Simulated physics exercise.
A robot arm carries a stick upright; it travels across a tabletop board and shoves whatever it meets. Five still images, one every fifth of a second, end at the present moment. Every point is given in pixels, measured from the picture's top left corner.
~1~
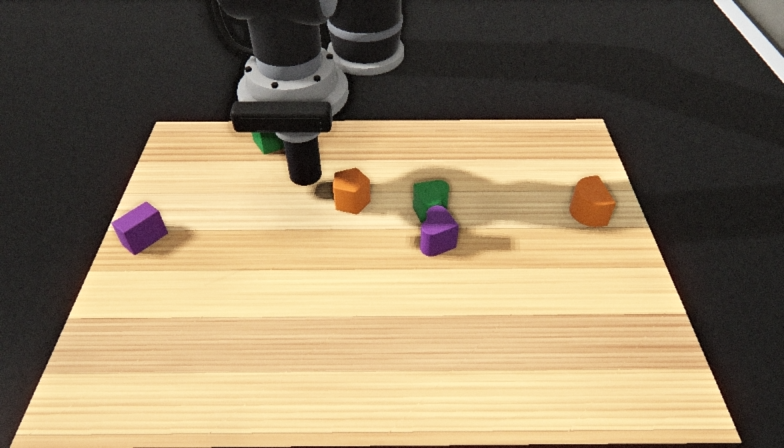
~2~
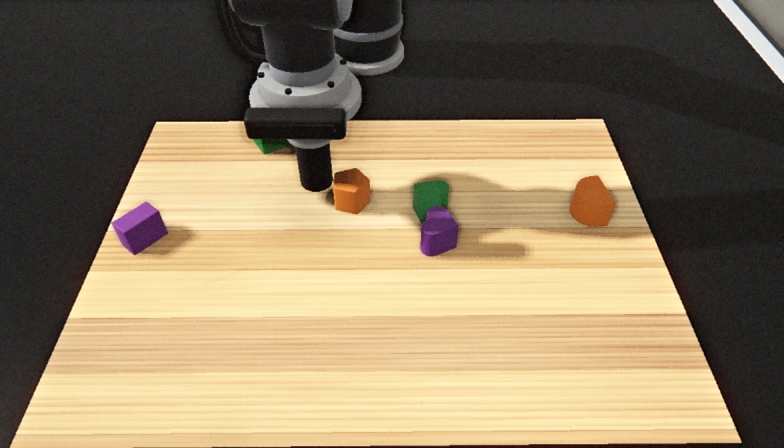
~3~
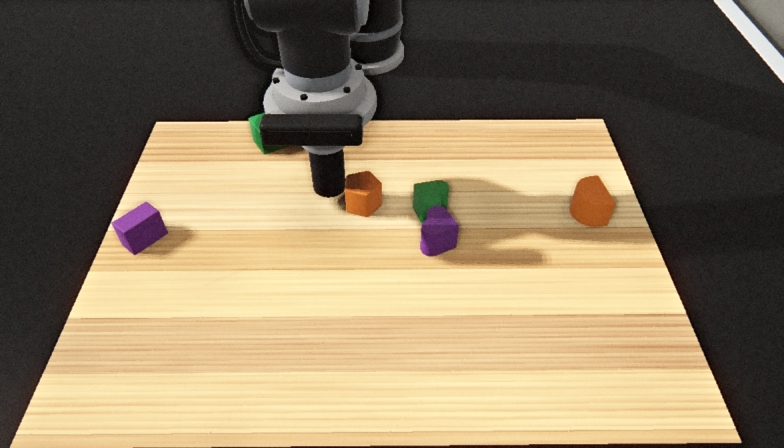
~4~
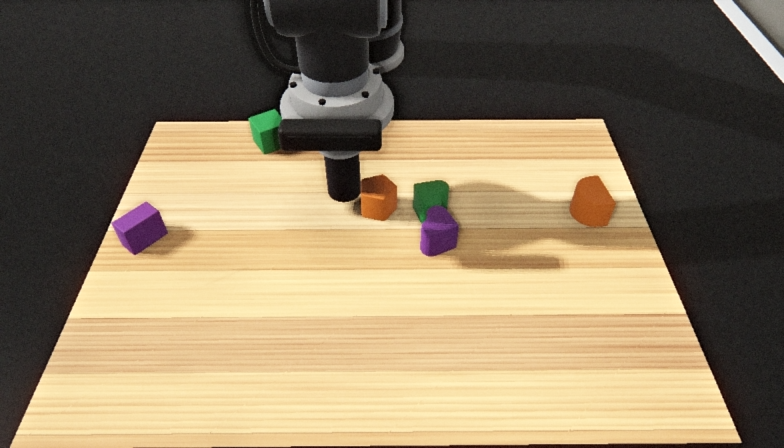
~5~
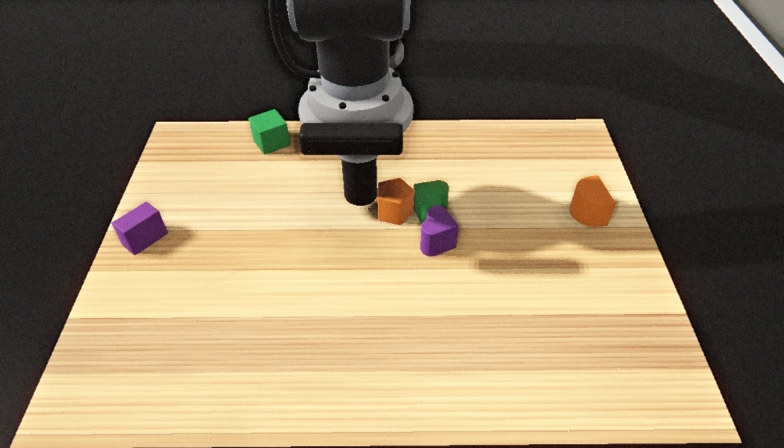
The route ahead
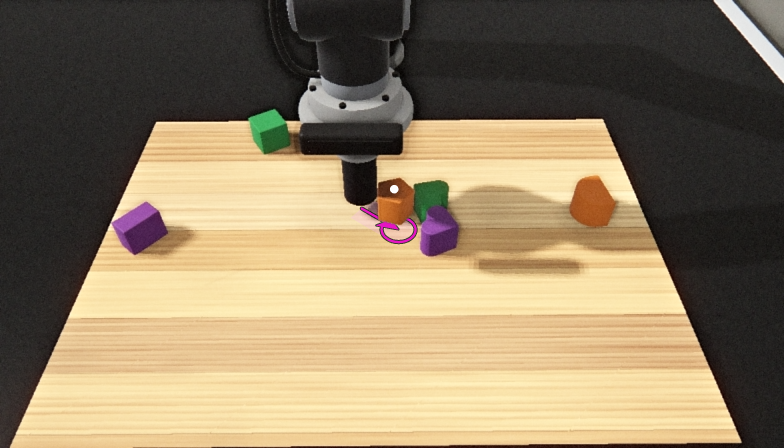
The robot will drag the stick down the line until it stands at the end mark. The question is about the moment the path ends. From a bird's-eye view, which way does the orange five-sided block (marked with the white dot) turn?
Rotates counter-clockwise.
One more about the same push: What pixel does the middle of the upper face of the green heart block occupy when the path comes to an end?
Located at (463, 189).
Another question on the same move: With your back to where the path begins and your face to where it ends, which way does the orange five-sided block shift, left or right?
Taking start-to-end as forward, the block's sideways shift goes to the left.
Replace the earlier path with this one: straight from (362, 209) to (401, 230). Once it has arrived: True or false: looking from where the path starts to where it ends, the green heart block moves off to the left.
True - the claim holds.
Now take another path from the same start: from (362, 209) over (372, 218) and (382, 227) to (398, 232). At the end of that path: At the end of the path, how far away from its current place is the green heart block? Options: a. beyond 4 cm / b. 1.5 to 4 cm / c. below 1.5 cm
b.
Path on the board, straight from (362, 209) to (399, 229); the dot is on the orange five-sided block.
On the path given first. Halfway along, stick at (380, 205); orange five-sided block at (415, 197); green heart block at (448, 191).
At the end, stick at (399, 216); orange five-sided block at (433, 200), turned 30° anticlockwise; green heart block at (463, 189), turned 15° anticlockwise; purple heart block at (450, 222), turned 40° clockwise.
